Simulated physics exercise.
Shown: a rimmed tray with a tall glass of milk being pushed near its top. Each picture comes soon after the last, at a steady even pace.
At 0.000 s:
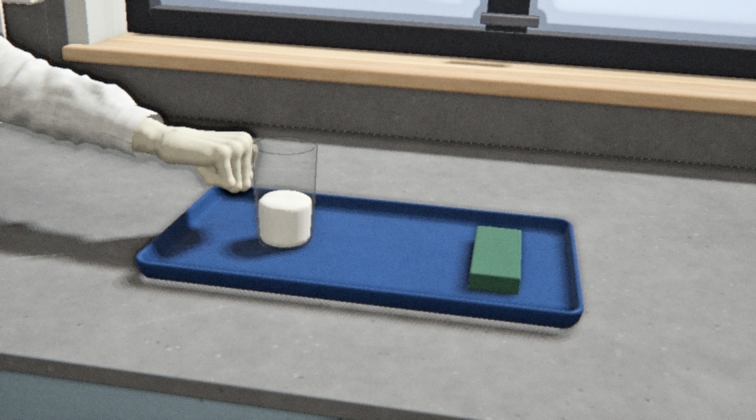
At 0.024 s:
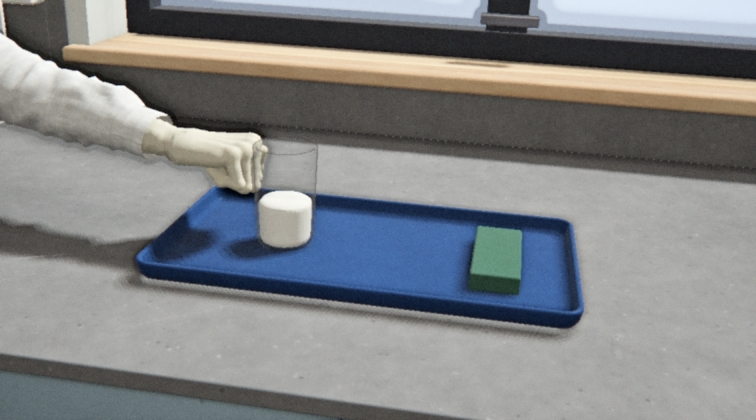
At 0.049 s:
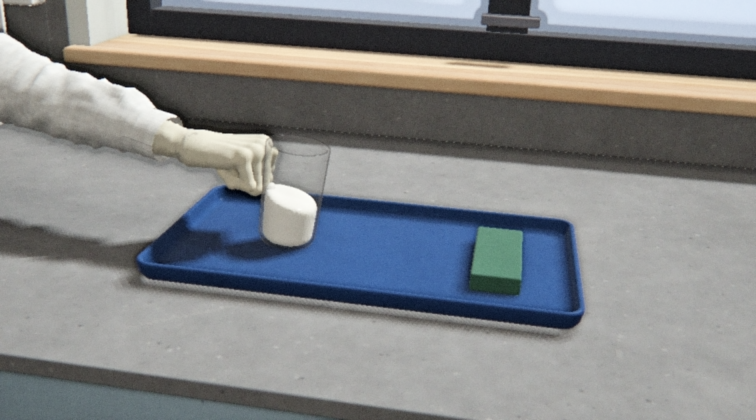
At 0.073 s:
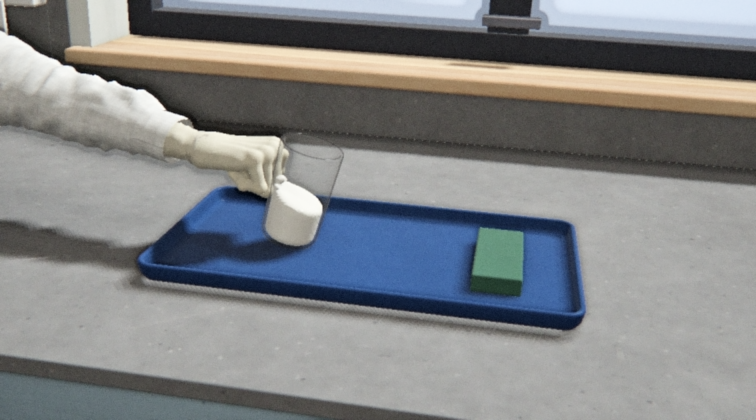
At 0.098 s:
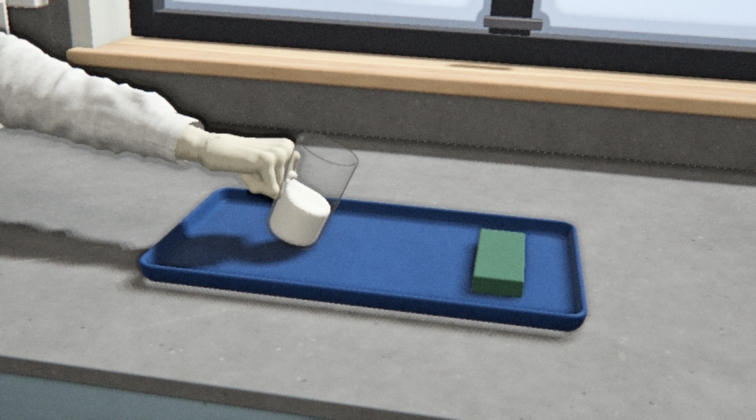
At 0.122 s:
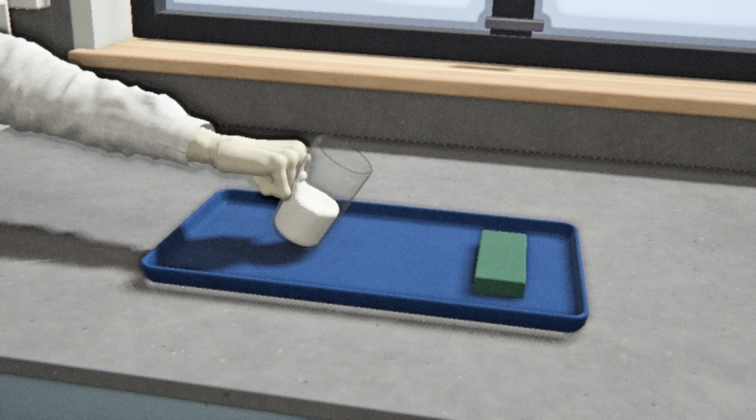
A pale hand in a loose white sleeve reaches in from the left and pushes near the top of a tall clear glass of milk, which stands upright at first, then leans steadily further right. The glass is on the left of a rimmed blue tray, with a green block at the right. The tray rests on a grey counter below a wood-silled window, seen from slightly above.
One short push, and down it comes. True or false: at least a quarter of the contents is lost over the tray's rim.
False.
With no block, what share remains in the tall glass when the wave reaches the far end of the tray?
Around 50 percent.
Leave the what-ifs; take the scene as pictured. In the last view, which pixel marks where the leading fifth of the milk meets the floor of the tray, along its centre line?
Roughly at pixel (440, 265) in the last picture.
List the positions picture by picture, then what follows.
In the first frame, it leans 0°; its right rim is at (314, 150); the milk meets the walls at (262, 196) and (312, 201); the tray's far rim is at (574, 262); a block is fixed to the tray further along.
In the second frame, it leans 0°; its right rim is at (315, 150); the milk meets the walls at (261, 196) and (312, 201).
In the third frame, it leans 7°; its right rim is at (328, 153); the milk meets the walls at (268, 185) and (313, 202).
In the fourth frame, it leans 14°; its right rim is at (341, 158); the milk meets the walls at (278, 177) and (323, 206).
In the fifth frame, it leans 22°; its right rim is at (355, 165); the milk meets the walls at (284, 184) and (331, 207).
In the sixth frame, it leans 30°; its right rim is at (369, 173); the milk meets the walls at (287, 195) and (339, 207).
A moment on, the tall glass lies on its side and 100 per cent is in the glass, 0 on the tray and 0 above or beyond its rim.
Next, the tall glass lies on its side and 66 per cent is in the glass, 28 on the tray and 6 above or beyond its rim.
Then the tall glass lies on its side and 32 per cent is in the glass, 46 on the tray and 22 above or beyond its rim.
Later the tall glass lies on its side and 18 per cent is in the glass, 76 on the tray and 6 above or beyond its rim.
At rest 94 per cent is held by tray and glass, 6 is off the tray.
